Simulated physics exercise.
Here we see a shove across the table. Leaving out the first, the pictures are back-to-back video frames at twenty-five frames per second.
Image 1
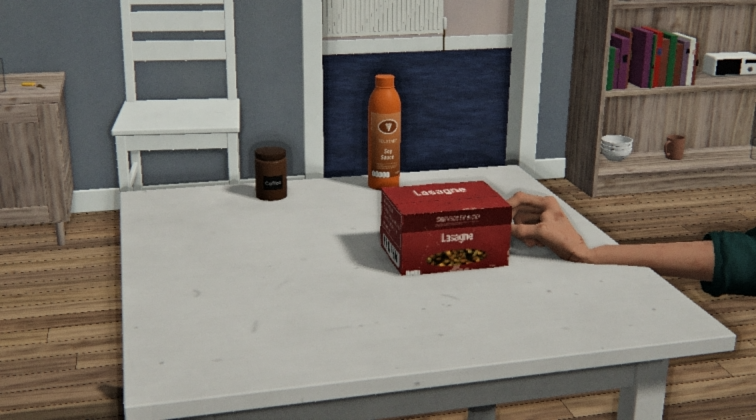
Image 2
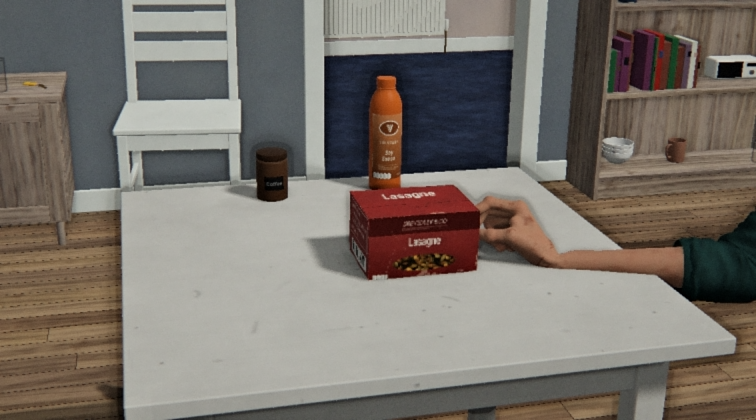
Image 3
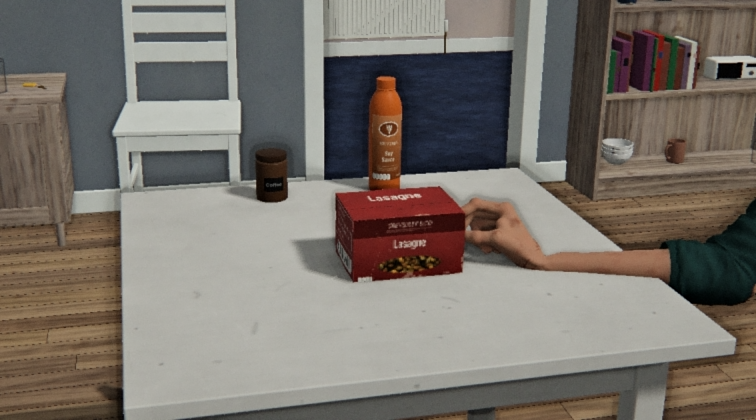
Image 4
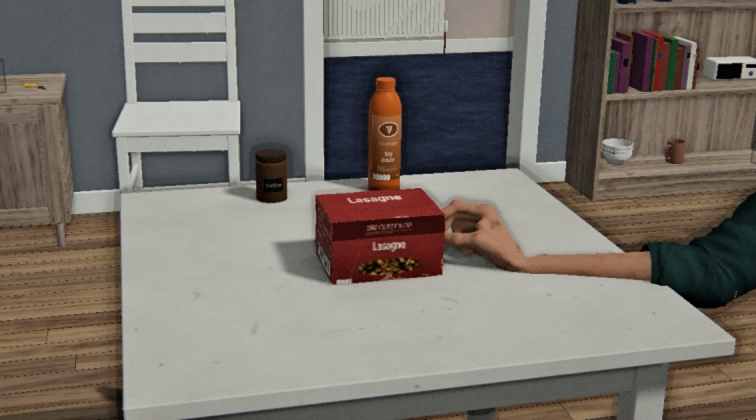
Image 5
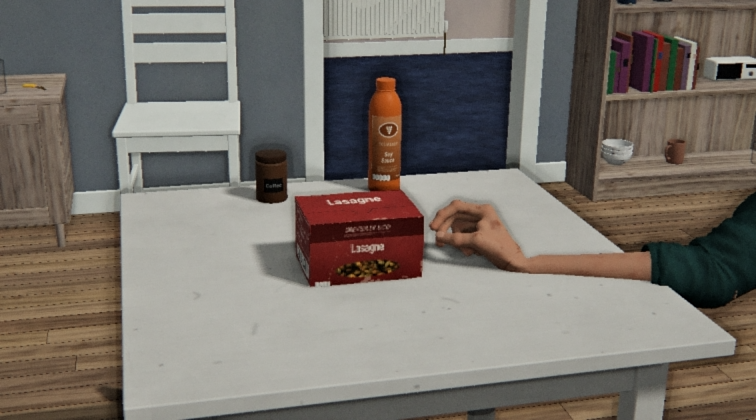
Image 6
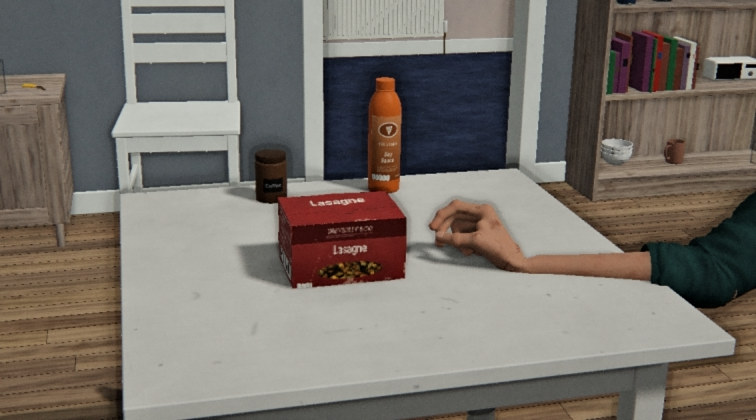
A hand pushing a red lasagne box leftward across a white table, then staying back as the box slides a little farther.
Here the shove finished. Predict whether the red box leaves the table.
My guess is it will not come off.
Then, 0.10 s later than the last frame, red box moved a little near (317, 240).
Then, 0.30 s later than the last frame, red box resting near (315, 240).
When it is over, moved from the start, red box. End places, in pixels of the last picture, red box near (315, 240).
